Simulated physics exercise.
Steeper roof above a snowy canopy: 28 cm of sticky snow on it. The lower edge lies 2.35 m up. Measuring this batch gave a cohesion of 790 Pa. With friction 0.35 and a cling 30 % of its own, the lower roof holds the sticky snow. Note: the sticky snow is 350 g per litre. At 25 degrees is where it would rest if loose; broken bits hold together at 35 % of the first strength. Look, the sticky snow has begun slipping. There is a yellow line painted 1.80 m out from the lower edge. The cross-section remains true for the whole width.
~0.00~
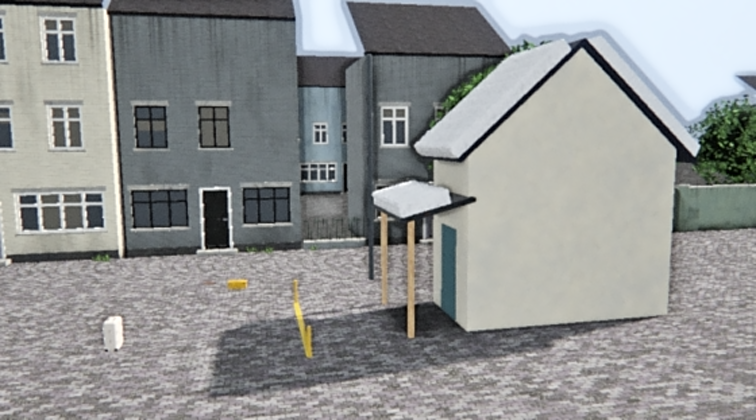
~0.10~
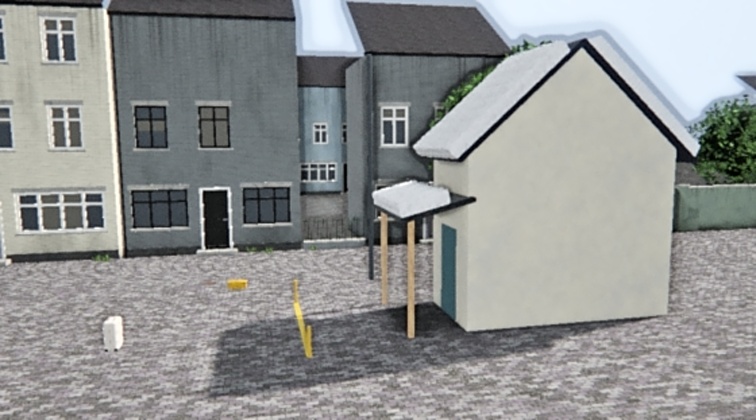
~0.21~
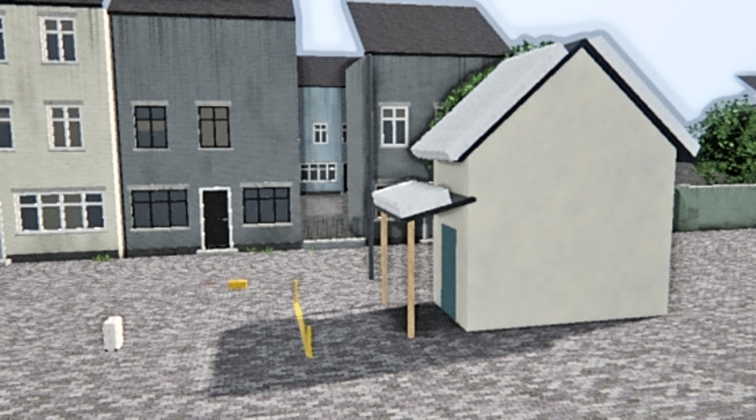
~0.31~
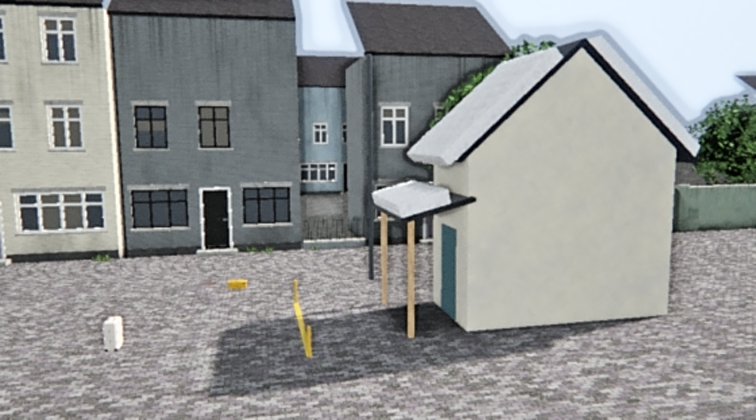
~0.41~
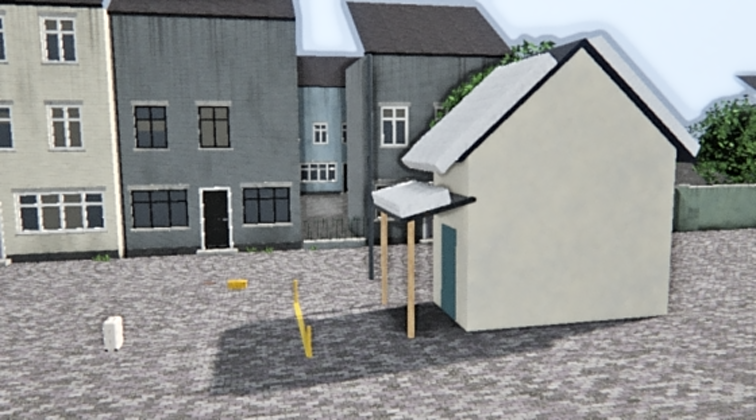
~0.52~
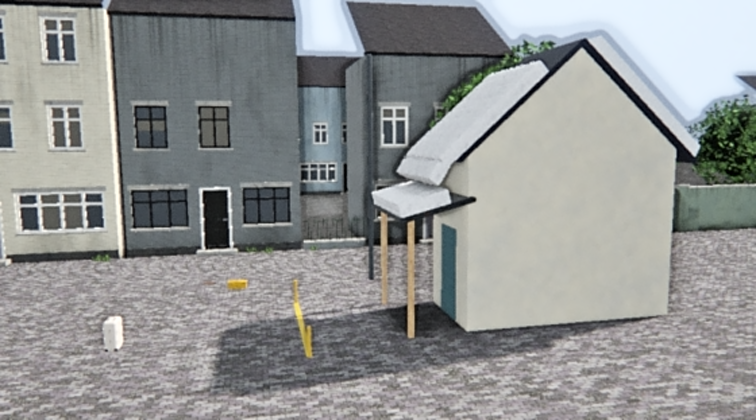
A cobbled yard is seen from slightly above and at a distance, under a pale sky. Grey and cream buildings with dark roofs stand behind, and at right a cream gabled house has a snowy roof, a blue door and a snow-covered canopy on wooden posts, with yellow markings and a small white object to the left. The roof snow slides slowly down leftward towards the canopy, its lower edge passing over the eave, while the camera stays still.
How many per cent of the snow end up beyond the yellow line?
About 51 %.
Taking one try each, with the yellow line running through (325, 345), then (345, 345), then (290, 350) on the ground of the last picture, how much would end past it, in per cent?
Roughly 60 %, then 70 %, then 40 %.
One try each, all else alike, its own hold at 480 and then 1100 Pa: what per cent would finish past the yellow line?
Result: 55 % for the first case, 45 % for the second.
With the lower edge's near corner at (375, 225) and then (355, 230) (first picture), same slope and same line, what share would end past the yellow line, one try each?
I'd expect around 45 percent the first time and around 45 percent the second.
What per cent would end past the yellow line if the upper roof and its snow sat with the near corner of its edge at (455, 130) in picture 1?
I'd put it at close to 50 percent.
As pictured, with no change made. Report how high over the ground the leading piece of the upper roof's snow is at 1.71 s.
Height: Approx. 0.0 m.
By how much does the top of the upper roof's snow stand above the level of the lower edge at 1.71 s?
At that moment the top of the snow is about 0.4 m above the lower edge.
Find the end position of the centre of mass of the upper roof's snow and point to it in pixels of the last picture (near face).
Look around (281, 339) on the near face.
After 1.06 s, none is below the lower edge and 0 % is past the line.
After 1.71 s, 71 % is below the lower edge and 22 % is past the line.
After 2.35 s, 89 % is below the lower edge and 51 % is past the line.
After 3.00 s, 89 % is below the lower edge and 51 % is past the line.
After 3.30 s, at the end, 89 % is below the lower edge and 51 % is past the line.
